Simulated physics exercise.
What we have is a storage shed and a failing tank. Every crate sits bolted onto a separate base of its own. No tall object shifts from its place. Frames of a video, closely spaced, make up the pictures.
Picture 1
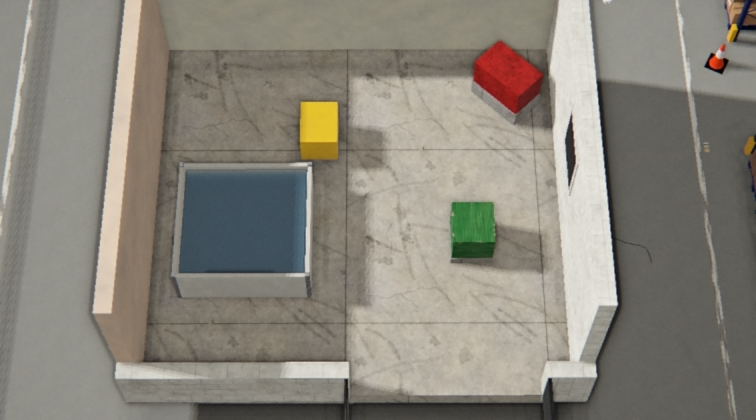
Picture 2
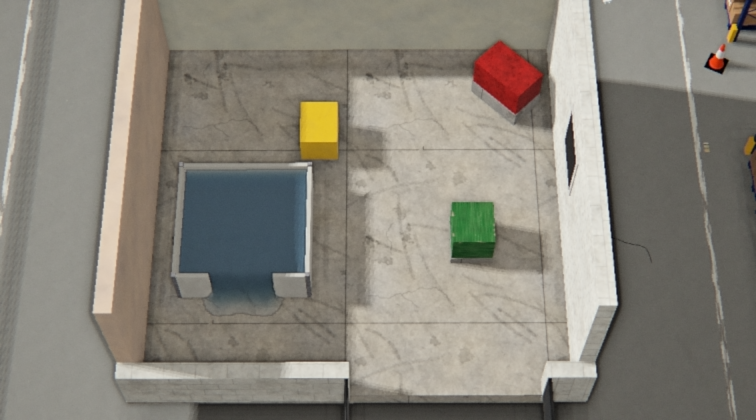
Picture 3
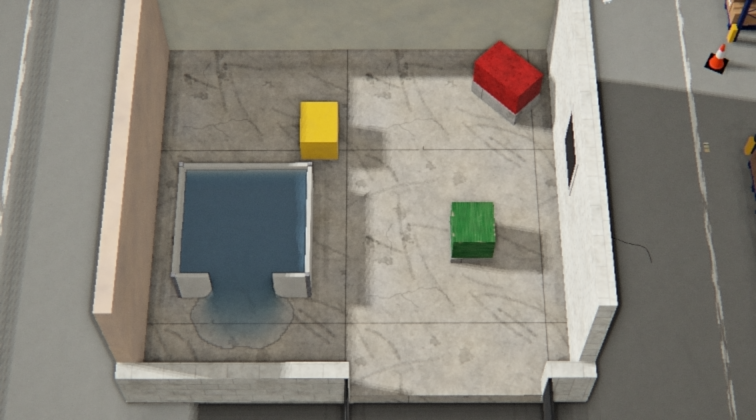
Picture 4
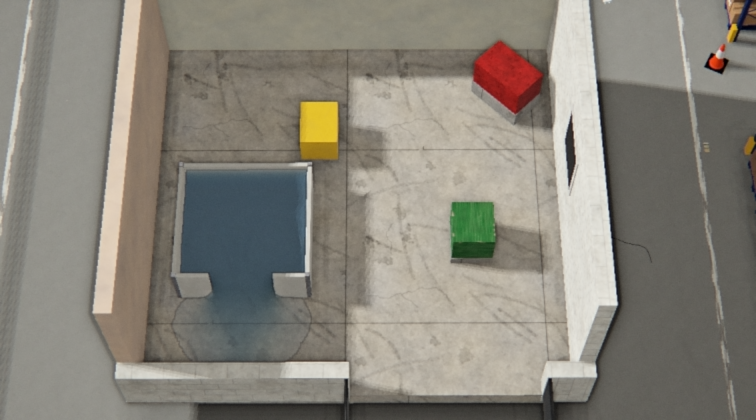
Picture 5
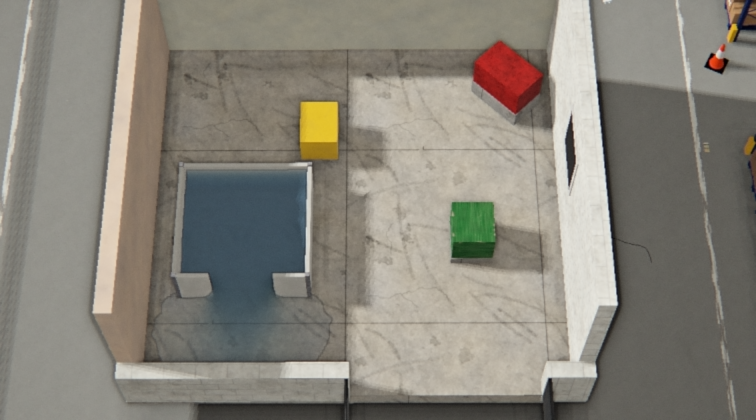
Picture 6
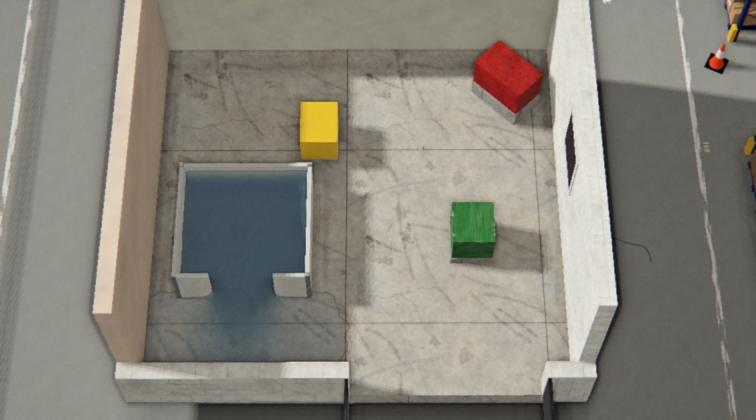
Water pouring through a gap in the front wall of an open tank, spreading across a concrete floor near coloured blocks.
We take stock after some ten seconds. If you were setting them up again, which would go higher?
I'd say the yellow crate can stay, the green crate can stay, the red crate can stay.
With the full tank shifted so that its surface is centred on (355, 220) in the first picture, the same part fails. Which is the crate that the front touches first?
Answer: The crate marked yellow, before any other.
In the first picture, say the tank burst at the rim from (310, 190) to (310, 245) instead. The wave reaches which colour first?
The green crate.
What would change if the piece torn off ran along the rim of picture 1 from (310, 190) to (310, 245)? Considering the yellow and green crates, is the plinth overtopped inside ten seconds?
First the yellow crate: It is never reached; then the green crate: It gets reached.
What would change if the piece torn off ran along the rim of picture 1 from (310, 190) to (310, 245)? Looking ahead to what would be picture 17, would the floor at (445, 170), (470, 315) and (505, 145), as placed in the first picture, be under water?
In that order: Covered, awash, flooded.
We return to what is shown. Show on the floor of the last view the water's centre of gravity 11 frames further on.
My reading is close to (251, 286).
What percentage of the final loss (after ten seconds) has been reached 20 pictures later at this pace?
My estimate is roughly 25 percent.
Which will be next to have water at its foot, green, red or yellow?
It's the one in green.
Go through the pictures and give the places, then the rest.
The open tank at (244, 221) is whole and still, in the first picture.
The front is at (209, 305), out from the gap at (244, 288), in the second picture.
The front is at (207, 335), out from the gap at (244, 288), in the third picture.
Water pours out at (244, 289) and has run to a hidden place, in the fourth picture.
The front is at a hidden place, out from the gap at (244, 288), in the fifth picture.
The front is at a hidden place, out from the gap at (244, 288), in the sixth picture.
A moment on, water covers 15 % of the floor; the yellow crate not reached, the green crate not reached, the red crate not reached.
Next, water covers 30 % of the floor; the yellow crate not reached, the green crate not reached, the red crate not reached.
Then, water covers 50 % of the floor; the yellow crate not reached, the green crate water round its plinth, the red crate not reached.
Later, water covers 80 % of the floor; the yellow crate water round its plinth, the green crate water round its plinth, the red crate water round its plinth.
In the end, water covers 95 % of the floor; the yellow crate stayed above the water, the green crate stayed above the water, the red crate stayed above the water.
